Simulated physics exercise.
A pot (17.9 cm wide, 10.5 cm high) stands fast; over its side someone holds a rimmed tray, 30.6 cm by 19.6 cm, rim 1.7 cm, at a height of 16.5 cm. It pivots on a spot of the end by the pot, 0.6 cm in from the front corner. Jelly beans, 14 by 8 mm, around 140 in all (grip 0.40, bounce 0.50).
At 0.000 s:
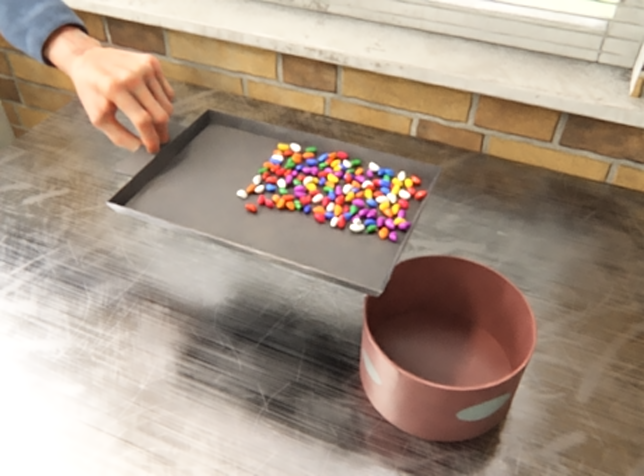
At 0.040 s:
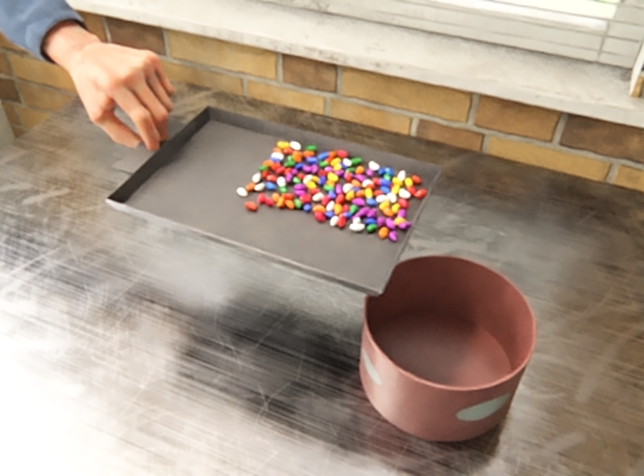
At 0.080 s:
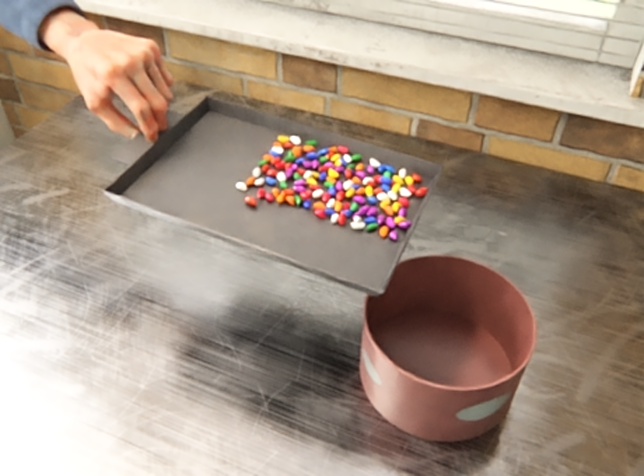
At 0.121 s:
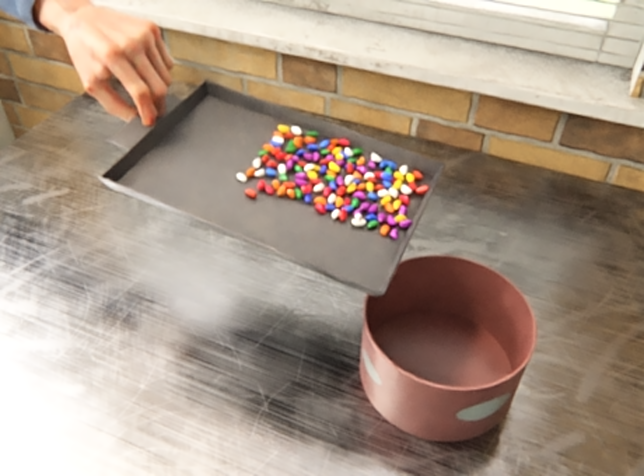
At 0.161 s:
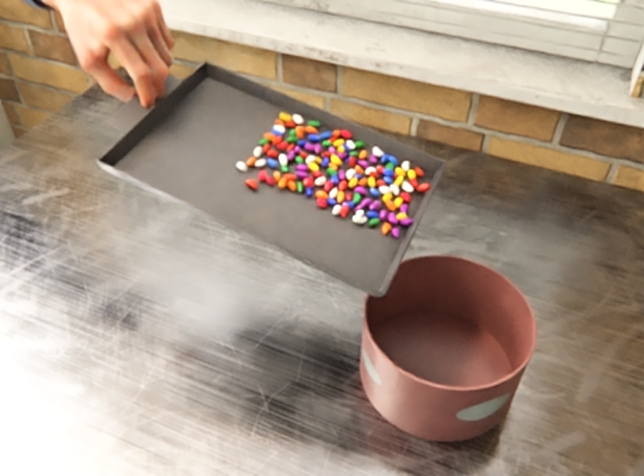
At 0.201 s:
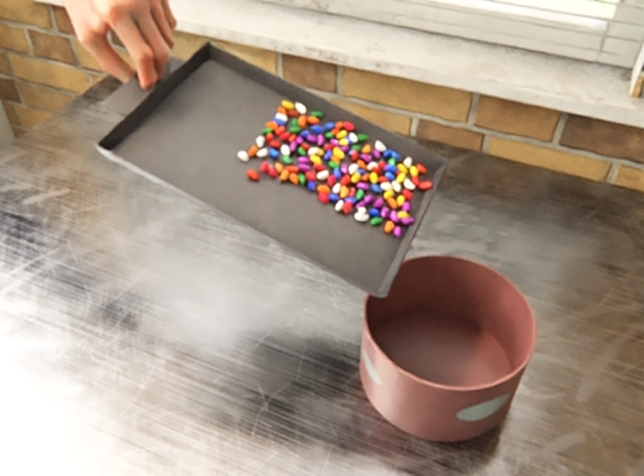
In this clip, a hand at the upper left raises one end of a dark rimmed tray holding colorful jelly beans, tilting it increasingly down toward the right, while a reddish pot stands still on the counter beside its lower end.
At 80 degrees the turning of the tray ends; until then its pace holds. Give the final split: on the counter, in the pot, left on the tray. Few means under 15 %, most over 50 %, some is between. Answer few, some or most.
Counter: Few, pot: Most, tray: Few.
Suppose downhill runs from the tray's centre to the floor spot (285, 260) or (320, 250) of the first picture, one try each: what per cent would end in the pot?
About 0 and 35 per cent.
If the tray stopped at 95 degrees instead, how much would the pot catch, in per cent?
In that case some 95 per cent.
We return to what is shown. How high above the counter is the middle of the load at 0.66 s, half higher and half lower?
Some 20 cm.
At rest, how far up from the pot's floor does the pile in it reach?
About 1.5 cm.
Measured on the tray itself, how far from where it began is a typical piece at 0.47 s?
Roughly 4 cm.
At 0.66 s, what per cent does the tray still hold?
About 80 per cent.
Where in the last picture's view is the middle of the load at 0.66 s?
Around (428, 243).
Then, at 0.47 s, tilt 48 degrees; the tray holds 100 %, the pot 0 %.
After 0.66 s, tilt 70 degrees; the tray holds 80 %, the pot 0 %.
Then, at 0.96 s, tilt 80 degrees; the tray holds 5 %, the pot 80 %.
In the end, at 2.0 s, counter 5 %, pot 90 %, tray 5 %.
